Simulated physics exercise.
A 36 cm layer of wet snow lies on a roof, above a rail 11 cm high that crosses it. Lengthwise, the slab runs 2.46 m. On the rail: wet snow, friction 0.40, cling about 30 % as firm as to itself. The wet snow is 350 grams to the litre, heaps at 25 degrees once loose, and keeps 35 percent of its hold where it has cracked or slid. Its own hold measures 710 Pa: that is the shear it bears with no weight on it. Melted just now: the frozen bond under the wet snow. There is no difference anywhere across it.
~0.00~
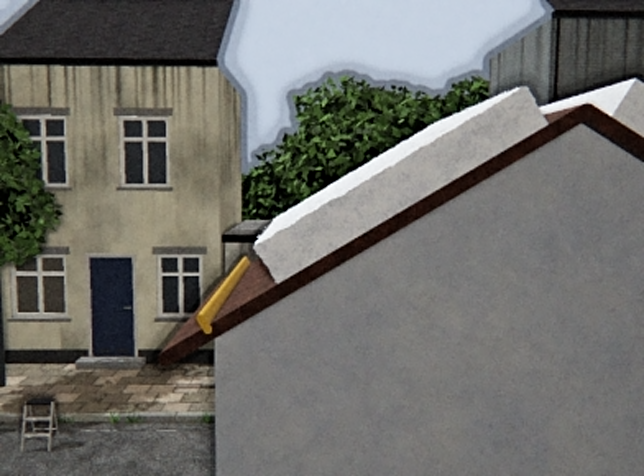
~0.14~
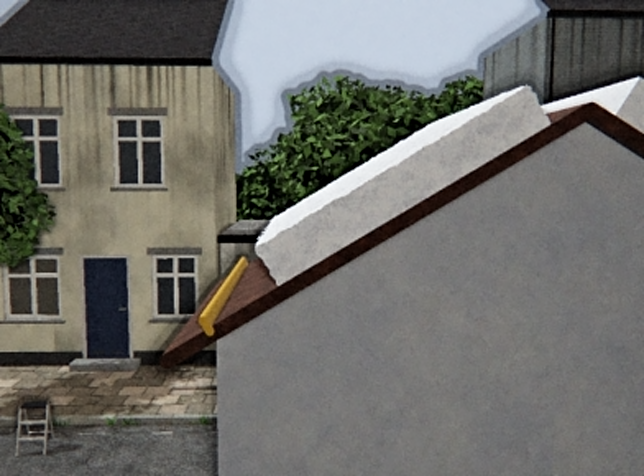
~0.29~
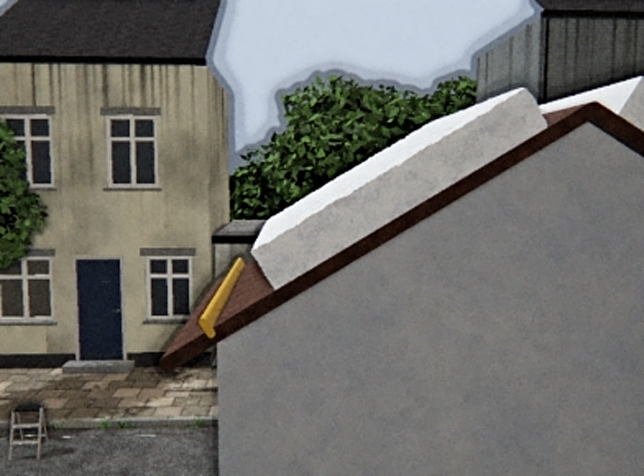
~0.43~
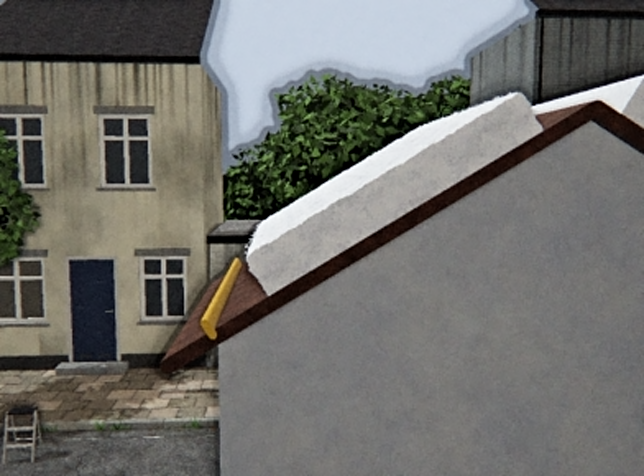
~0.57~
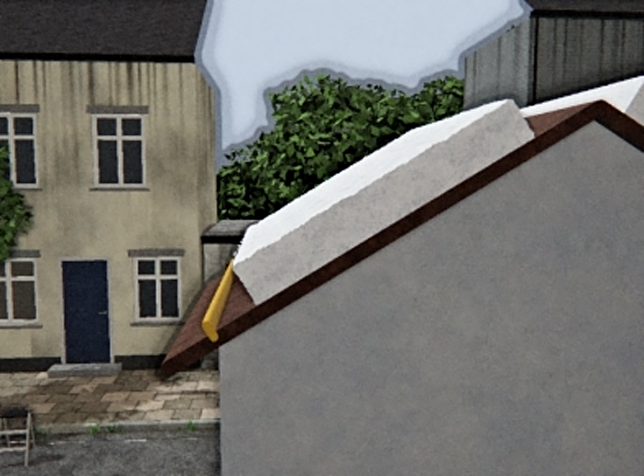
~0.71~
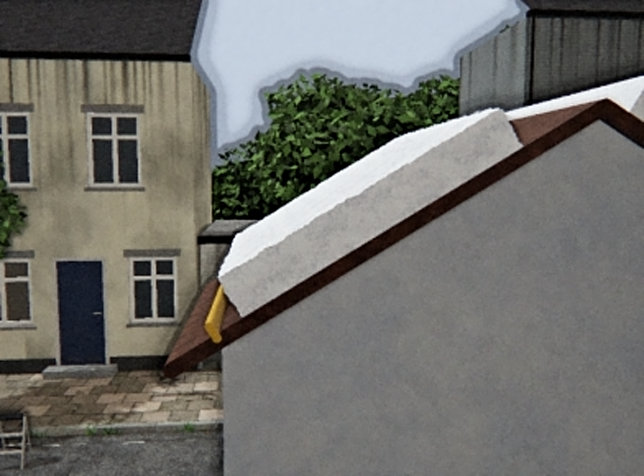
Thick slab of white snow sliding down a brown sloping roof toward the lower left and over a yellow rail.
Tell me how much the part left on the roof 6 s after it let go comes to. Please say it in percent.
It comes to about 60 %.
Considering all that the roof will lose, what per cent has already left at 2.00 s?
Close to 70 in a hundred.
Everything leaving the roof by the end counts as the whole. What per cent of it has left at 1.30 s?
About 10 %.
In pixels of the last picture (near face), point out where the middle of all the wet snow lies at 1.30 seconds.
Somewhere about (285, 263), I'd say.
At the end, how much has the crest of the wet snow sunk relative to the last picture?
Looks like something near 0.7 m to me.
By 1.30 s, 94 % of the snow is on the roof.
By 2.00 s, 70 % of the snow is on the roof.
By 2.70 s, 61 % of the snow is on the roof.
By 3.40 s, 60 % of the snow is on the roof.
By 6.00 s, at the end, 60 % of the snow is on the roof.
